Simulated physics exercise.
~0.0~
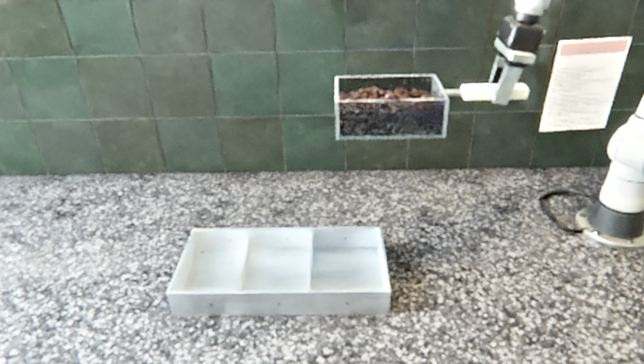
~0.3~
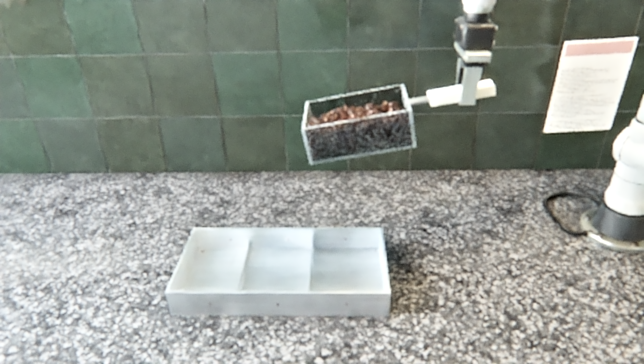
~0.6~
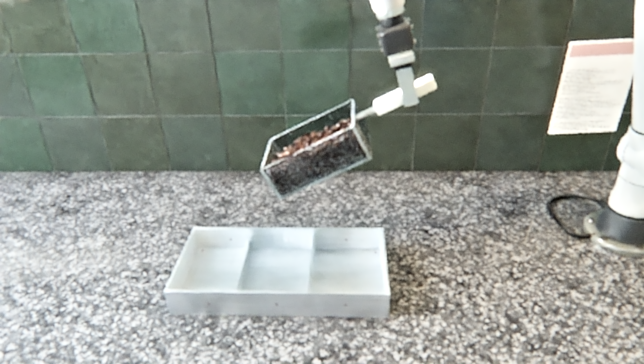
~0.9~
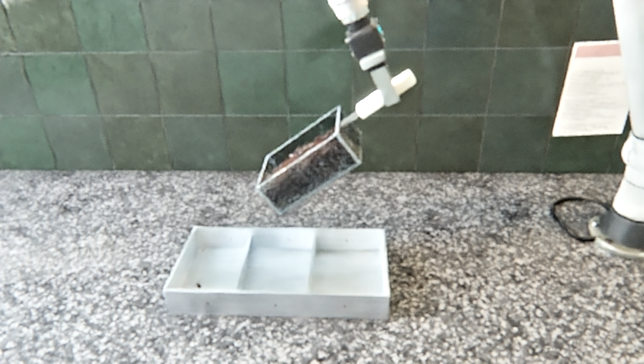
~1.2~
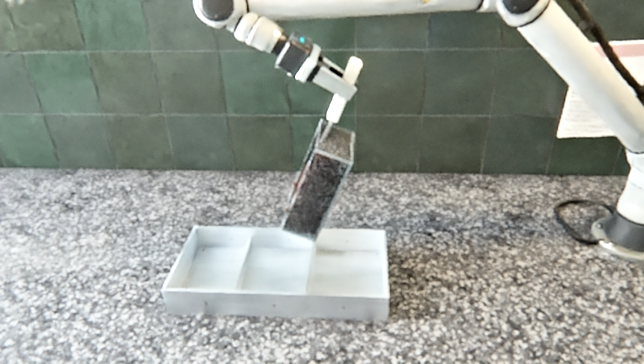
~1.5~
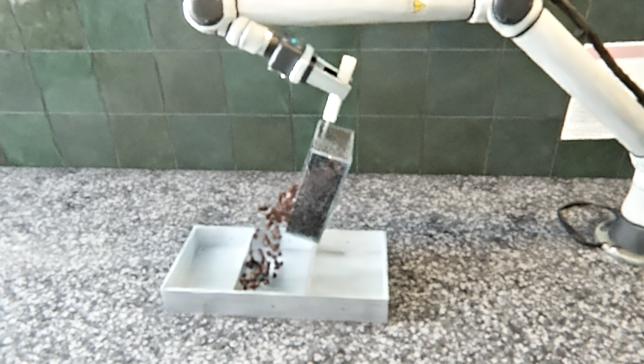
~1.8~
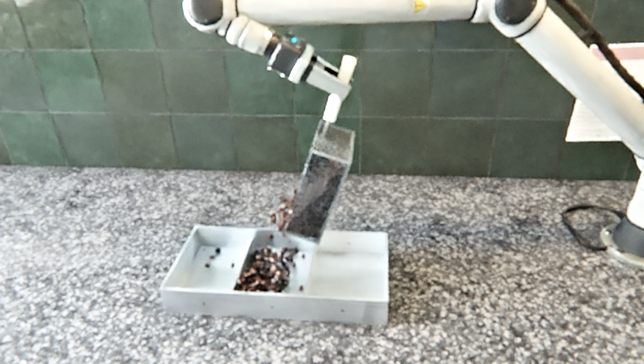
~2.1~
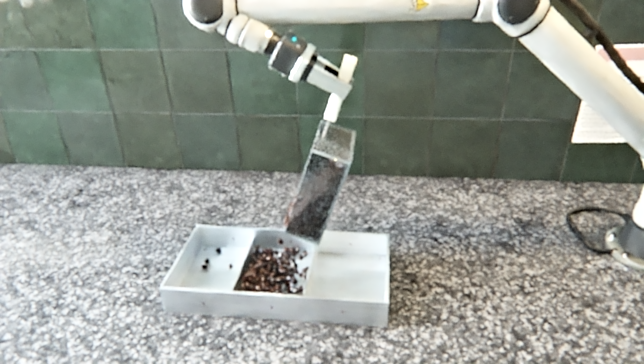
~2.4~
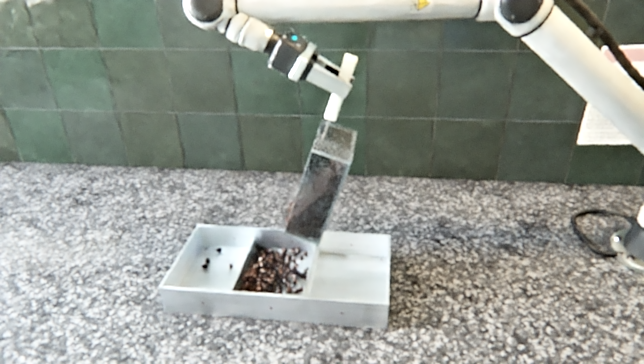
At the start, a robot arm holds a clear box of dark and reddish-brown dried beans level in front of a green tiled wall, above a pale tray with three compartments on a speckled counter. The arm carries the box left and down, tipping it further as it goes. Steeply tilted, the box comes to a stop low over the middle compartment. Beans then spill from its lower end and pile up there, while a few land in the left compartment. The flow stops with the box still tilted and holding many beans, and the right compartment looks empty.
